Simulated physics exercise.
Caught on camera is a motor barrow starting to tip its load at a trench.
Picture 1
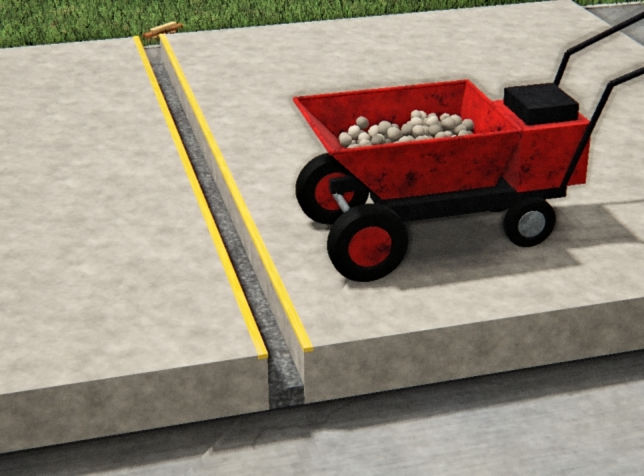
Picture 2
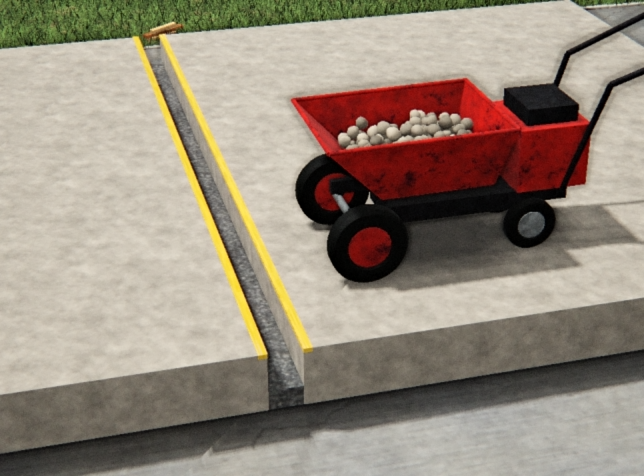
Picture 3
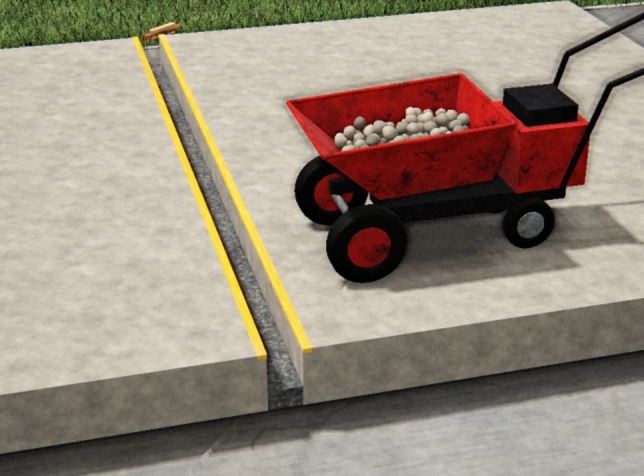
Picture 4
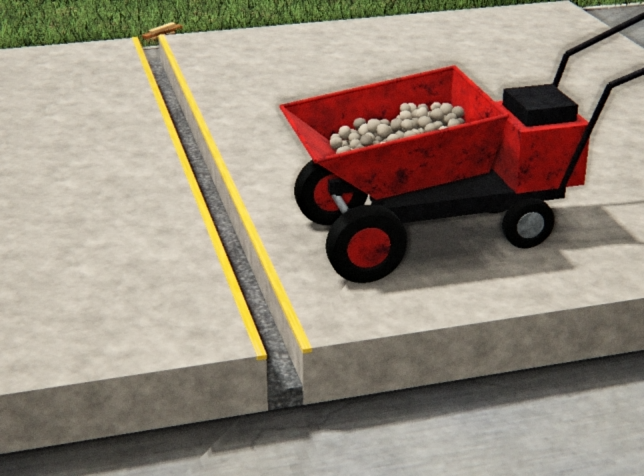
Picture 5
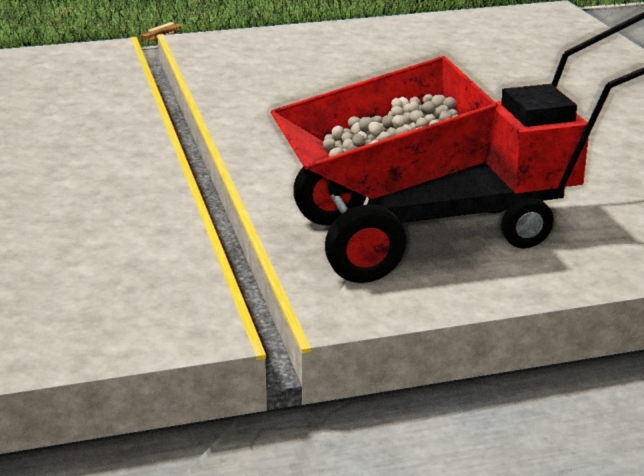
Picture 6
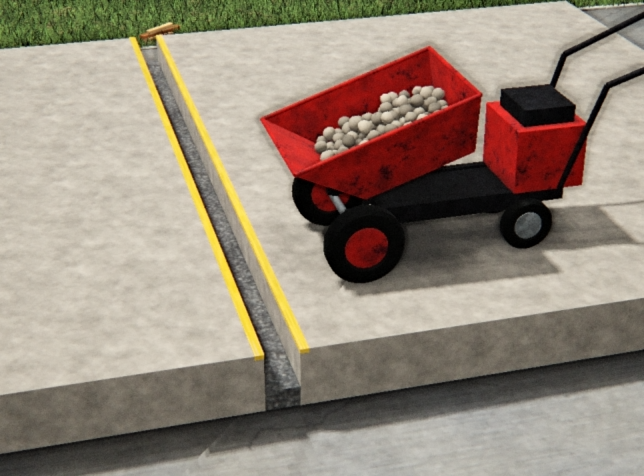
A red motor barrow loaded with pale, rounded stones sat still beside a narrow, yellow-edged trench, then its skip slowly tilted forward to the left, the back rising while the stones stayed inside.
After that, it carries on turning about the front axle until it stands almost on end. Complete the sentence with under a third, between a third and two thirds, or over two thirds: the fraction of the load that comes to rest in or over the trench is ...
It is under a third.
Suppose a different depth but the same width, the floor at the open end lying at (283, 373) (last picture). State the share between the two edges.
I'd say roughly 20 in a hundred.
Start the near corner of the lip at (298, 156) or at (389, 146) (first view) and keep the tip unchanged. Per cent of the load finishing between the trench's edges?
Roughly 0 per cent at the first spot and 60 per cent at the second.
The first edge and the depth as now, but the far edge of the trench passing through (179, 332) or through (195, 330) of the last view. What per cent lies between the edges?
You'd get 100 in a hundred the first time and 90 in a hundred the second.
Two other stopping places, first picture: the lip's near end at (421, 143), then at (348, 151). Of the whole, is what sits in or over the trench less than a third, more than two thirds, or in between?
Between a third and two thirds; one to two thirds.
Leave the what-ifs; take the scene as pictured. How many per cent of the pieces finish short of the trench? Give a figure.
About 0 %.
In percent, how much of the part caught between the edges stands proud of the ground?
0 %.
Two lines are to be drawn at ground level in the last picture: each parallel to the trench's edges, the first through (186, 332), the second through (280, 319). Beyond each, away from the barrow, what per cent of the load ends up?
In order: 40 per cent, then 100 per cent.
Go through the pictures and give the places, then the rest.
Lip of the skip (331, 153), level; top of the load (425, 143), river pebbles; first edge of the trench (293, 315); far edge (250, 321), the trench under half as wide as the skip, and about as deep as wide, in the first picture.
Lip of the skip (329, 154), level; top of the load (424, 143), in the second picture.
Lip of the skip (324, 157), tipped barely; top of the load (436, 135), in the third picture.
Lip of the skip (316, 161), tipped a little; top of the load (431, 130), in the fourth picture.
Lip of the skip (307, 167), tipped a little; top of the load (430, 121), in the fifth picture.
Lip of the skip (295, 175), tipped clearly; top of the load (419, 114); first edge of the trench (290, 316); far edge (246, 323), in the sixth picture.
Just after the last frame, skip tipped steeply; every one in the skip.
A moment on, skip tipped right over; roughly two thirds in the skip; just a few in or heaped over the trench; roughly a quarter beyond it; just a few falling.
Further on, skip tipped right over; just a few in the skip; about a tenth in or heaped over the trench; the larger part beyond it.
When it is over, skip tipped right over; roughly a quarter in or heaped over the trench; the larger part beyond it.
